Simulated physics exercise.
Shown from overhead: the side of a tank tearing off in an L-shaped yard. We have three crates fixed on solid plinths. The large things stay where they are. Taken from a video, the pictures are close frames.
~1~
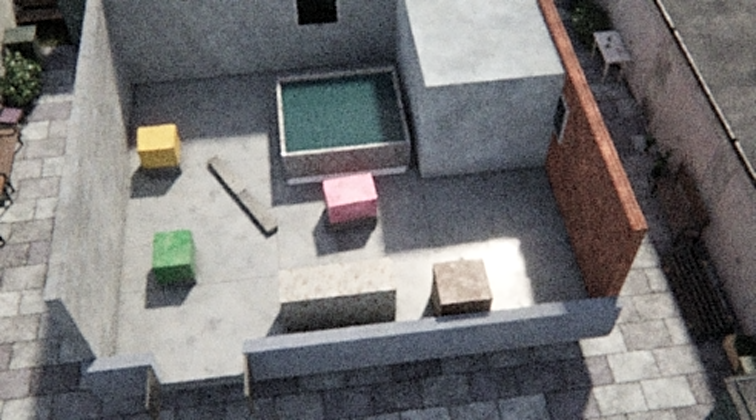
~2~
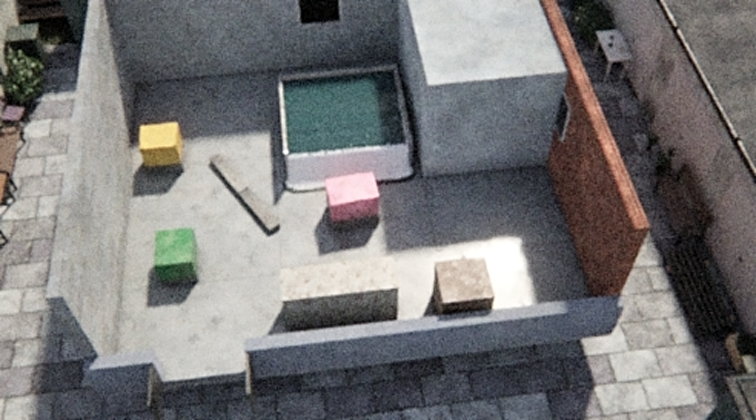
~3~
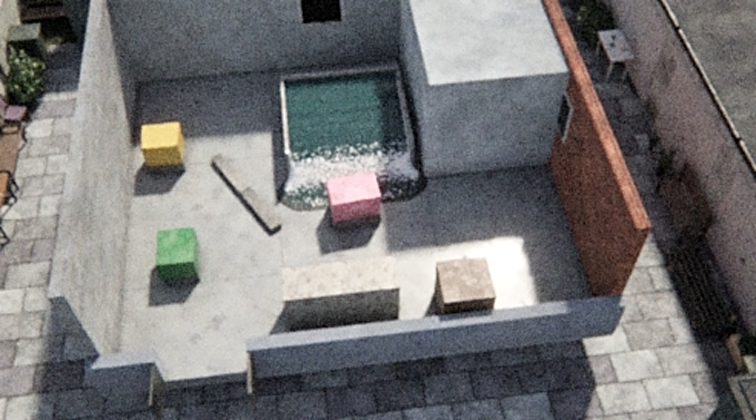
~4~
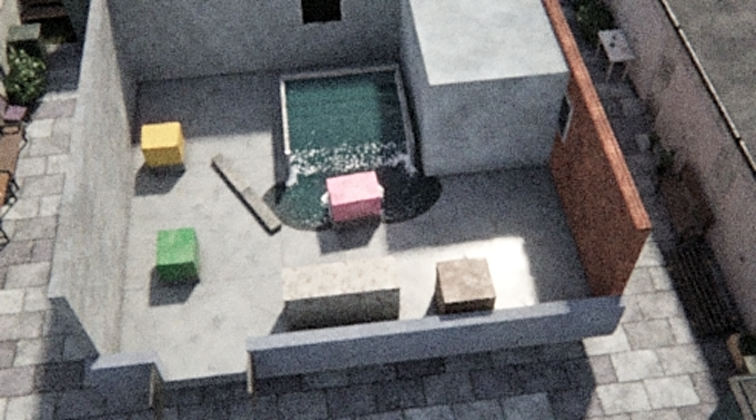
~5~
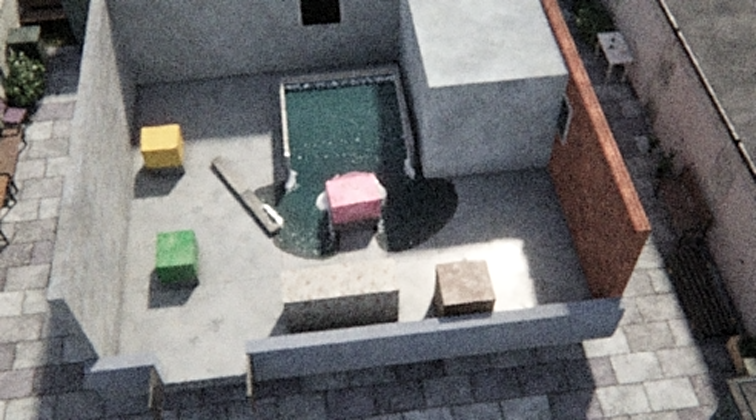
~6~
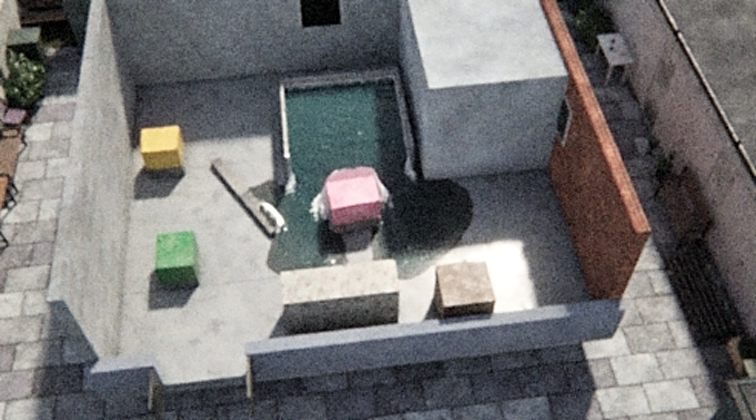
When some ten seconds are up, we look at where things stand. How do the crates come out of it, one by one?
As I see it, green crate: Doused, pink crate: Doused, yellow crate: Clear.
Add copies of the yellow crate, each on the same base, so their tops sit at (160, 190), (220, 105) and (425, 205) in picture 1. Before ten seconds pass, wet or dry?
In order, the crates: One stays clear, two stays clear, three gets flooded.
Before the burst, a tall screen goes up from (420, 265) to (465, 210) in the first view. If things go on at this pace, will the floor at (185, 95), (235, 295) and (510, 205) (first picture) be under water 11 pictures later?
One by one: Spared, soaked, soaked.
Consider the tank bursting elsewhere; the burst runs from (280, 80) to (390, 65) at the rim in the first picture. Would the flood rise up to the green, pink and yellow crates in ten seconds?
Result: Green crate is swamped; pink crate is not reached; yellow crate is swamped.
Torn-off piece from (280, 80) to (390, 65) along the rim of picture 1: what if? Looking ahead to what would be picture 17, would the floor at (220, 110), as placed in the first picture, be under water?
Submerged.
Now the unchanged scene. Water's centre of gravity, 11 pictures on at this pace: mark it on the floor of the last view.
Centre of mass: Roughly (363, 203).
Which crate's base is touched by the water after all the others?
Coming in last, the yellow crate.
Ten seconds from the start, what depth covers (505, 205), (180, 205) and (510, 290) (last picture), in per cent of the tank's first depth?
Going in order, roughly 12, 6 and 18 %.
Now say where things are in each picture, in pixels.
Still water in the open tank at (341, 112), in the first picture.
Water pours out at (350, 163) and has run to (286, 183), in the second picture.
Water pours out at (351, 165) and has run to (282, 197), in the third picture.
The front is at (268, 204), out from the gap at (351, 166), in the fourth picture.
Water pours out at (351, 169) and has run to (289, 250), in the fifth picture.
Water pours out at (351, 170) and has run to a hidden place, in the sixth picture.
A moment on, water covers 30 % of the floor; the green crate not reached, the pink crate water round its plinth, the yellow crate not reached.
Next, water covers 60 % of the floor; the green crate water round its plinth, the pink crate water round its plinth, the yellow crate not reached.
Then, water covers 75 % of the floor; the green crate water round its plinth, the pink crate water round its plinth, the yellow crate water round its plinth.
Later, water covers 80 % of the floor; the green crate water round its plinth, the pink crate water round its plinth, the yellow crate water round its plinth.
In the end, water covers 95 % of the floor; the green crate was topped, the pink crate was topped, the yellow crate stayed above the water.
